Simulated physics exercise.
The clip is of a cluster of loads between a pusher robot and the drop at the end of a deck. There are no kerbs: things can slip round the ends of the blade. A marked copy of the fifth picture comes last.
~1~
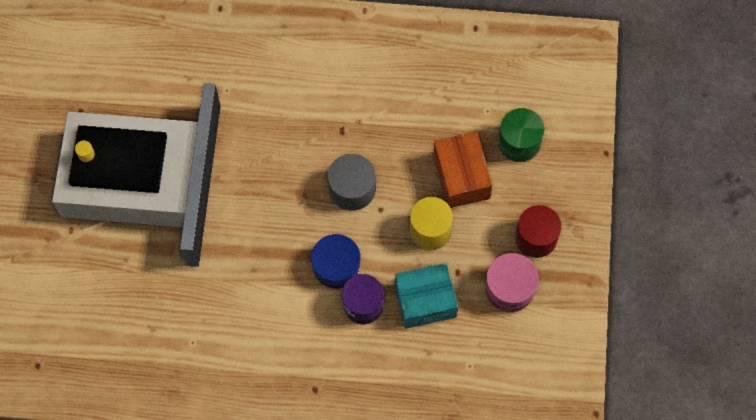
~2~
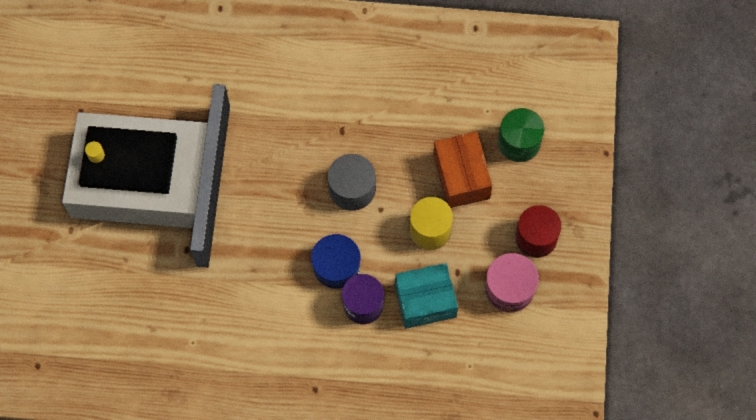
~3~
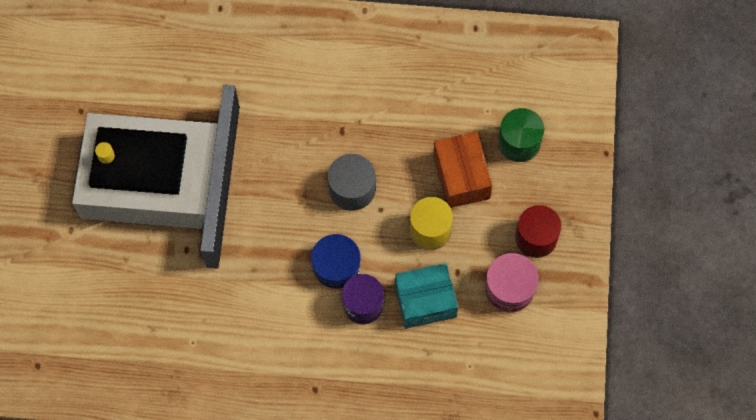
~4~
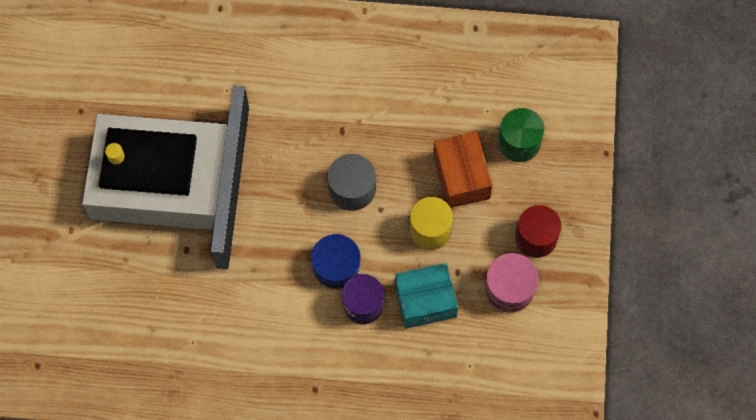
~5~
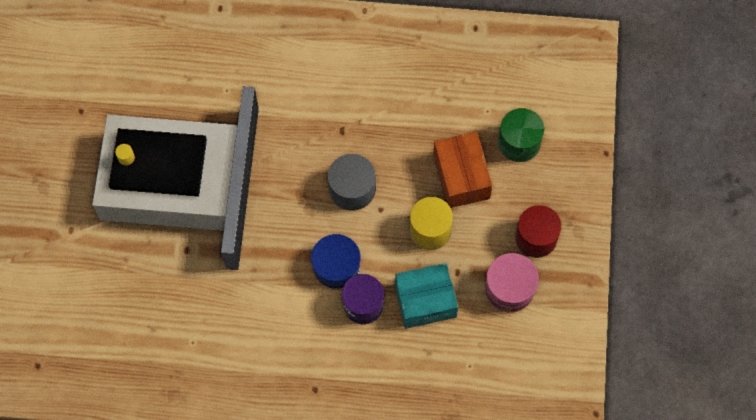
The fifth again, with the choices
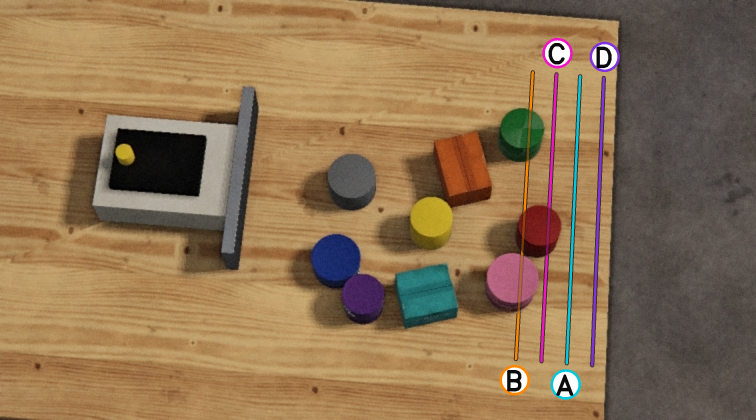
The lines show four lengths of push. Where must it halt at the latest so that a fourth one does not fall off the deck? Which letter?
It should halt at A.
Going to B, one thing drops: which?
It is the red canister.
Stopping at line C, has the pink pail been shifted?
Yes.
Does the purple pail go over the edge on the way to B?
By then, no.
On the marked copy, A at (574, 215); B at (525, 211); C at (549, 213); D at (598, 217).
Taking A. A third of the way, robot (285, 172); blue pail (383, 259); grey canister (389, 186).
Two thirds of the way, robot (406, 182); red canister (574, 234); pink pail (544, 297).
When it is over, robot (500, 189); red canister over the edge; yellow canister over the edge; two fallen.
As for the rest, B is within the limit but short; C is within the limit but short; D drops five.
